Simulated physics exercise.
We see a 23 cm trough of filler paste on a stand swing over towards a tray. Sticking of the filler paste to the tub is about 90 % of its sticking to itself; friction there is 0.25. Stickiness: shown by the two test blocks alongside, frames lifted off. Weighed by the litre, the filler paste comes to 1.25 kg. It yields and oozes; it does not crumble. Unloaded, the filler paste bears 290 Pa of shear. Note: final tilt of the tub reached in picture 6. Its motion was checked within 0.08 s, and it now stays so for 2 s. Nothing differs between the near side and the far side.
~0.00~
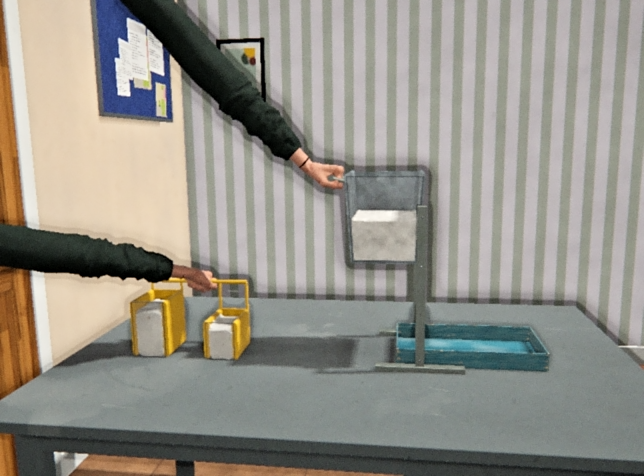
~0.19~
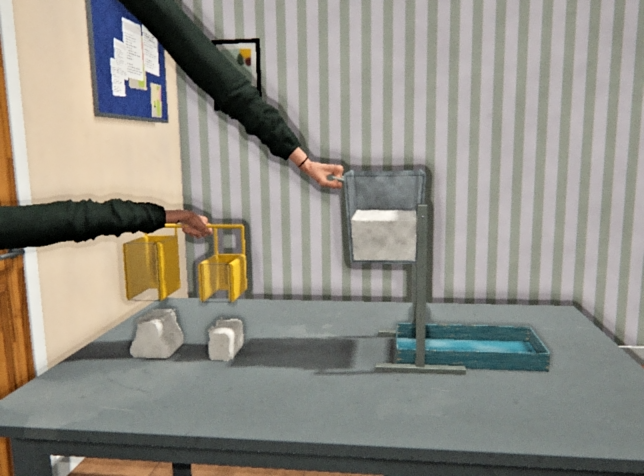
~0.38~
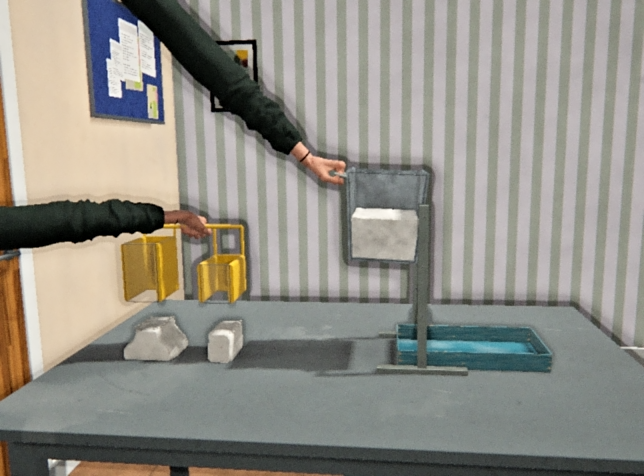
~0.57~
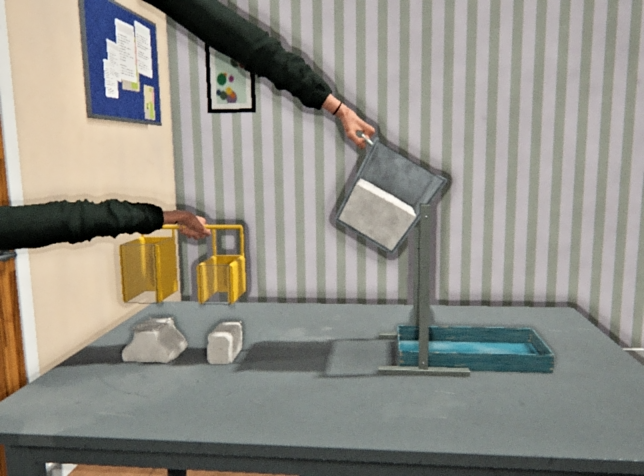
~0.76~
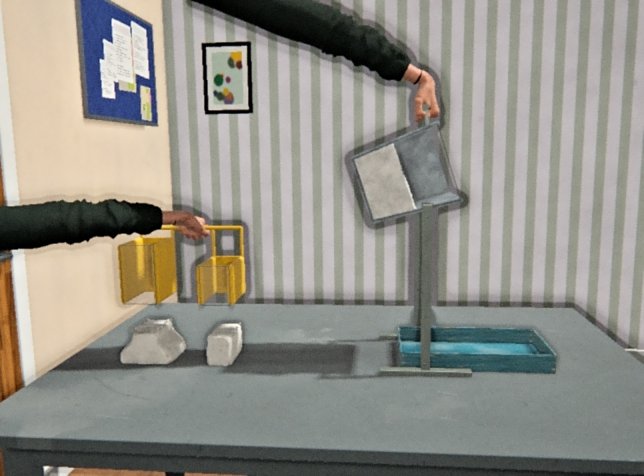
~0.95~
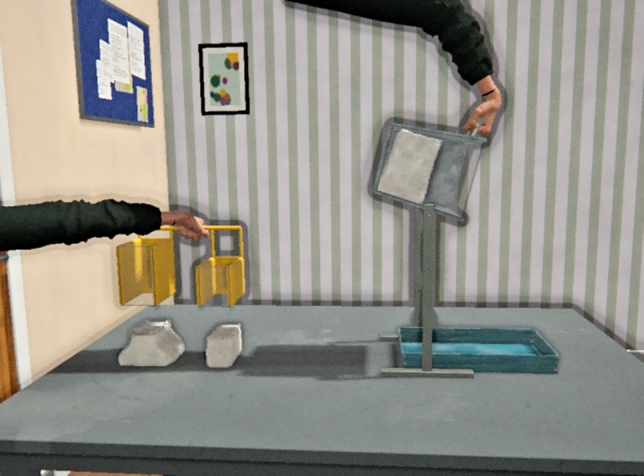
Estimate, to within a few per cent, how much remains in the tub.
Roughly 44 per cent remains in the tub.
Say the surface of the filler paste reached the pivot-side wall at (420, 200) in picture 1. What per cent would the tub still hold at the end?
In that case, around 0 percent.
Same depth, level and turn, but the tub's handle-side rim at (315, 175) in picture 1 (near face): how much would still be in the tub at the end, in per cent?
About 30 per cent.
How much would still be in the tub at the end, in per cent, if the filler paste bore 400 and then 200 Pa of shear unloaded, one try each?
In turn about 55 %, 35 %.
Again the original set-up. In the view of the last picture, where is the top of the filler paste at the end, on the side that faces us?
Looking at the last picture, I'd put it at about (406, 184).
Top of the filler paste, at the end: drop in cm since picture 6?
Roughly 13 cm.
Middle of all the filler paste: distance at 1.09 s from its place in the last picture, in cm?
Around 7 cm.
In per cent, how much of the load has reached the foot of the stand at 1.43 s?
25 %.
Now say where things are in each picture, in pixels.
In the first picture, handle-side rim at (348, 176), tilt 0 degrees; highest point of the filler paste at (363, 220); test blocks 14 cm, 9.0 cm high (left to right).
In the second picture, handle-side rim at (348, 175), tilt 0 degrees; highest point of the filler paste at (363, 219); test blocks 11 cm, 8.7 cm high (left to right).
In the third picture, handle-side rim at (350, 172), tilt 3 degrees; highest point of the filler paste at (356, 217); test blocks 9.6 cm, 8.6 cm high (left to right).
In the fourth picture, handle-side rim at (379, 140), tilt 31 degrees; highest point of the filler paste at (360, 184); test blocks 9.6 cm, 8.6 cm high (left to right).
In the fifth picture, handle-side rim at (438, 125), tilt 72 degrees; highest point of the filler paste at (394, 146); test blocks 9.6 cm, 8.6 cm high (left to right).
In the sixth picture, handle-side rim at (484, 142), tilt 104 degrees; highest point of the filler paste at (405, 131); test blocks 9.6 cm, 8.6 cm high (left to right).
By 1.09 s, the tub is at 105 degrees and holds 100 %.
By 1.26 s, the tub is at 105 degrees and holds 54 %.
By 1.43 s, the tub is at 105 degrees and holds 45 %.
By 1.60 s, the tub is at 105 degrees and holds 44 %.
By 2.95 s, at the end, the tub is at 105 degrees and holds 44 %.
